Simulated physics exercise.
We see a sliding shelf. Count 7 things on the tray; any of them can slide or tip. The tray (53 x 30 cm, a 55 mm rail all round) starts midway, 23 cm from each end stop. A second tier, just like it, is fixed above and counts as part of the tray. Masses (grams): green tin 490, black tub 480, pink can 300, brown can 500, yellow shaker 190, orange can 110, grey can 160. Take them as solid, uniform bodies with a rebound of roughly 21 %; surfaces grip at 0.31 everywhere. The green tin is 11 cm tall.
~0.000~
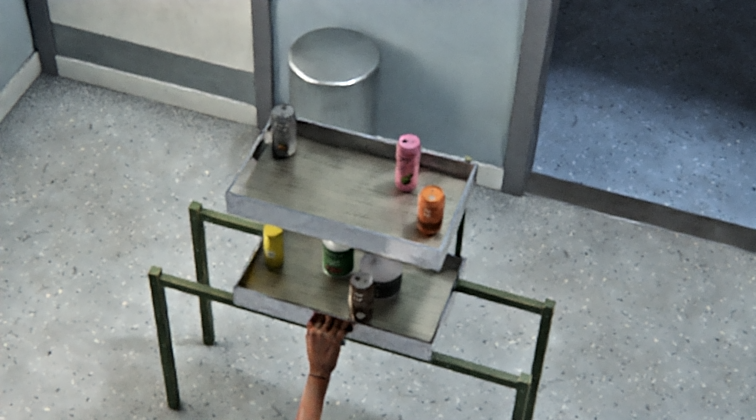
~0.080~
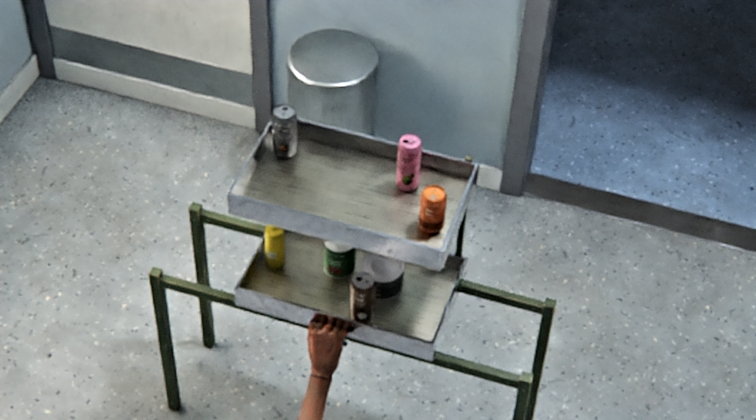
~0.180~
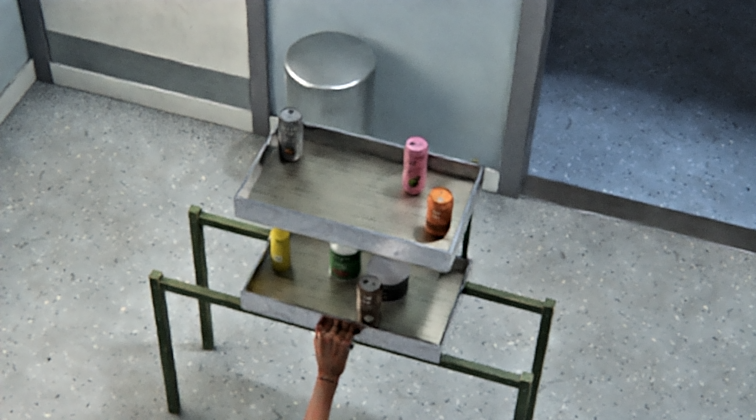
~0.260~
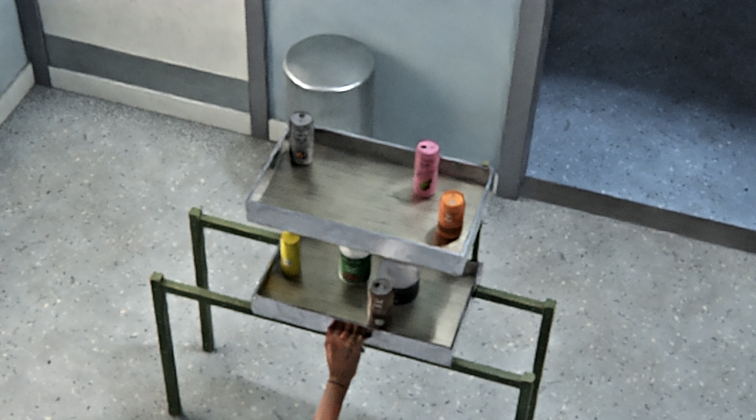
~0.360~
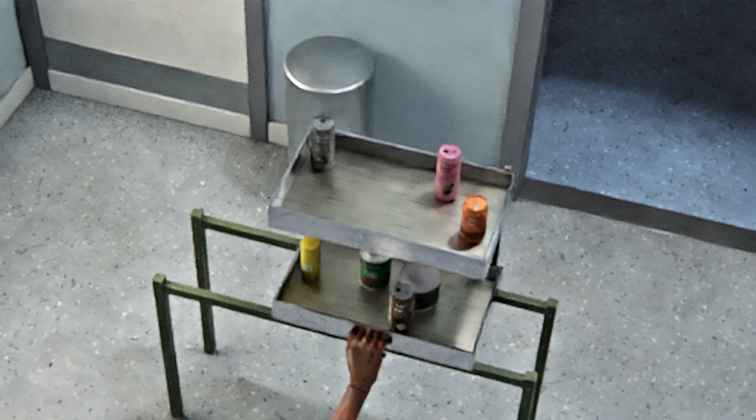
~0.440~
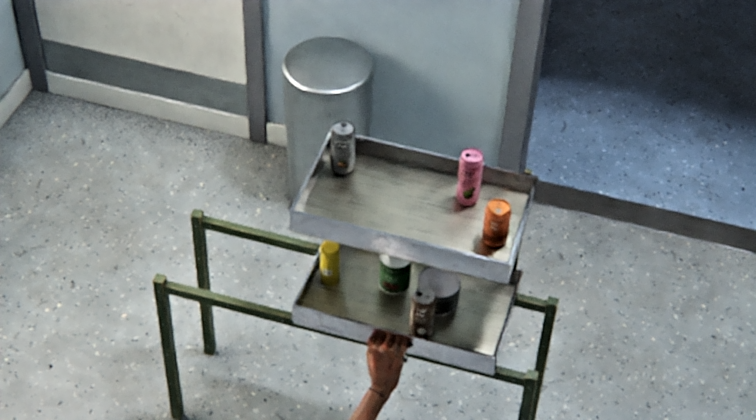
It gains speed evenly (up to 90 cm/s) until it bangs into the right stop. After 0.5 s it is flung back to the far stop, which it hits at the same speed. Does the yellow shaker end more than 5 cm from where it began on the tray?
The yellow shaker holds its spot.
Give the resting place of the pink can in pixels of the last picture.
At about (323, 144).
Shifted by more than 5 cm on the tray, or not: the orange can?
The orange can gets shifted.
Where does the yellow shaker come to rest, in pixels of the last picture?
At about (198, 230).
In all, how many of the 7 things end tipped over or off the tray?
That comes to 0.
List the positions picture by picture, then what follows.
In the first picture, tray midway; yellow shaker (274, 245); green tin (339, 253).
In the second picture, tray midway; pink can (409, 164); brown can (363, 299).
In the third picture, tray 2 cm right; orange can (439, 212); grey can (291, 135).
In the fourth picture, tray 4 cm right; green tin (356, 260); black tub (398, 281).
In the fifth picture, tray 9 cm right; pink can (448, 174); brown can (401, 310).
In the sixth picture, tray 15 cm right; yellow shaker (330, 263); orange can (497, 224).
After 0.74 s, tray 23 cm right; yellow shaker moved 11 cm near (399, 280); grey can moved 11 cm; brown can moved 11 cm.
After 2.14 s, tray 23 cm left; yellow shaker moved 6 cm near (219, 235); green tin moved 6 cm; black tub moved 6 cm.
In the end (2.7 s), not toppled but over 5 cm from the start, orange can; the other 6 under 5 cm from the start. At the end, from the last picture's camera, yellow shaker near (198, 230).
